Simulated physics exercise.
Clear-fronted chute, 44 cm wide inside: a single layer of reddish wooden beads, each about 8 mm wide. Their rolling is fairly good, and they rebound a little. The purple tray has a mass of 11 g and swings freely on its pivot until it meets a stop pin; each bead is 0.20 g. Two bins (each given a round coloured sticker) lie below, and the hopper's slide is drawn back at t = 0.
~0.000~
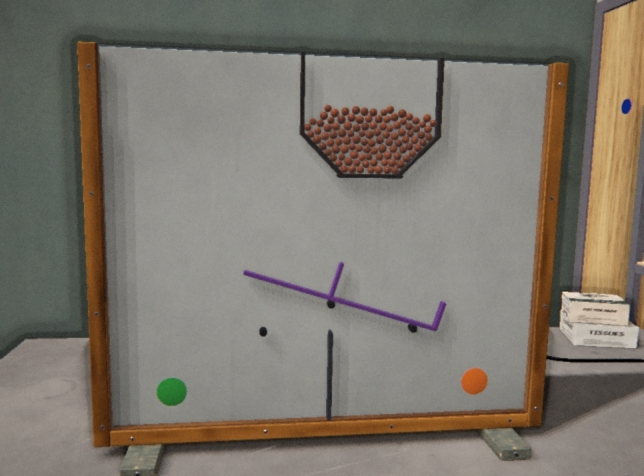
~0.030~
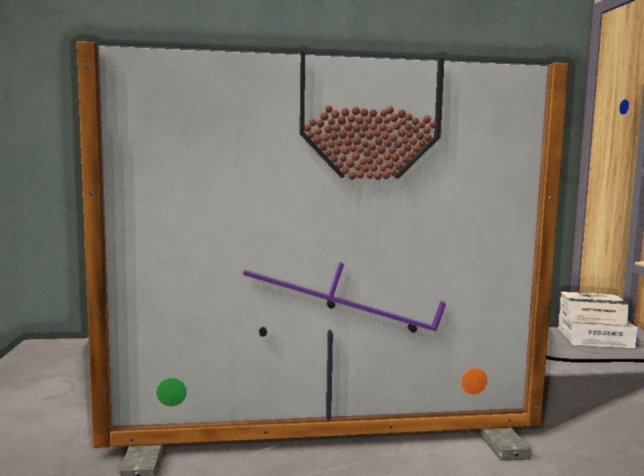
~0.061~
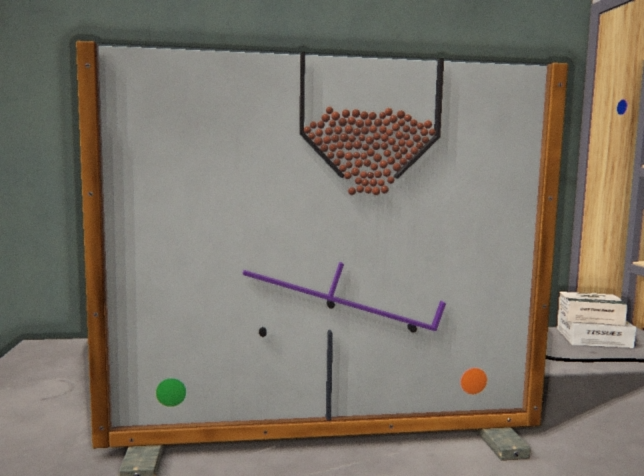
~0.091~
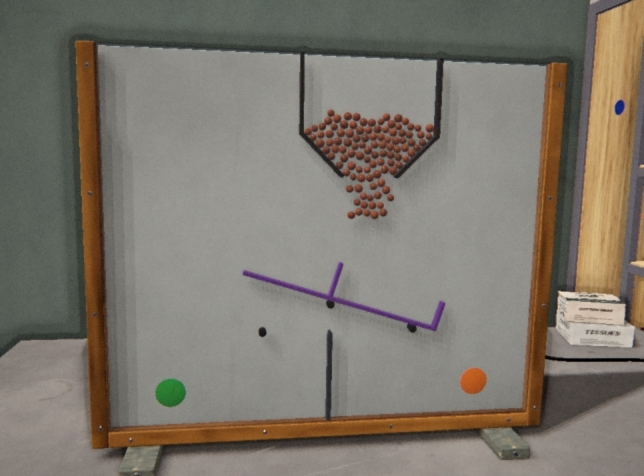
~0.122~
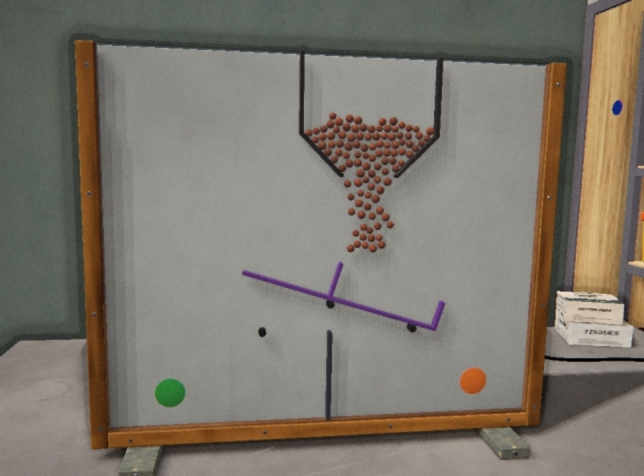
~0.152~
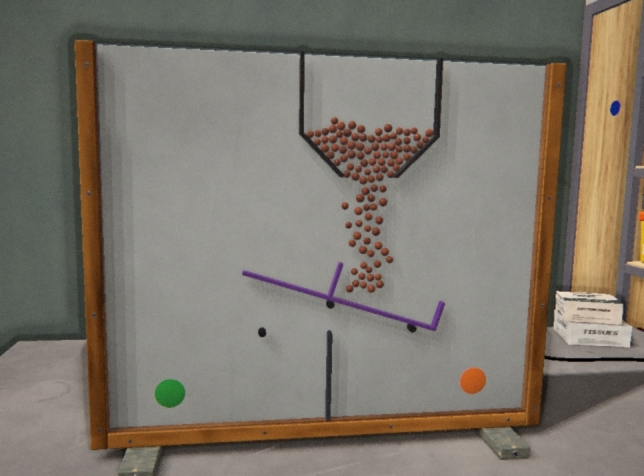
At first, reddish beads sit in a closed hopper above a purple tray that slopes down to the right, with green and orange stickers below. Then the hopper's bottom opens and beads pour out in a lengthening stream, reaching the tray just right of its upright wall while the tray stays still.
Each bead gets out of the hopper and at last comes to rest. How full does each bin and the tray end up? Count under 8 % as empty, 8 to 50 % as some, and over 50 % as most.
Result: Orange bin some, green bin empty, tray most.
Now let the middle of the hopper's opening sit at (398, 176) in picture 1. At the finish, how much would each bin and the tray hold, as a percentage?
Orange bin 30, green bin 0, tray 70.
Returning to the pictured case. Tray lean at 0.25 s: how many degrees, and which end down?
The tray tilts about 15 degrees, and its right end is the low one.
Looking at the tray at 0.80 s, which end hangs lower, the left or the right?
Right.
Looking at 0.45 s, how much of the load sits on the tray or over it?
95%, give or take.
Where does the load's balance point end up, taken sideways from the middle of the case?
On average the load ends up close to 8 cm to the right of the middle.
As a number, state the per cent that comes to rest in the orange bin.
20 %.
After 0.25 s, 65 % have left the hopper; tray right end down 17°; on or over it 65 %, past it to the left 0 %, to the right 0 %.
After 0.45 s, 100 % have left the hopper; tray right end down 17°; on or over it 95 %, past it to the left 0 %, to the right 5 %.
After 0.80 s, 100 % have left the hopper; tray right end down 17°; on or over it 80 %, past it to the left 0 %, to the right 20 %.
All still by 1.7 s, orange bin 20 %, green bin 0 %, tray 80 %; tray right end down 17°.
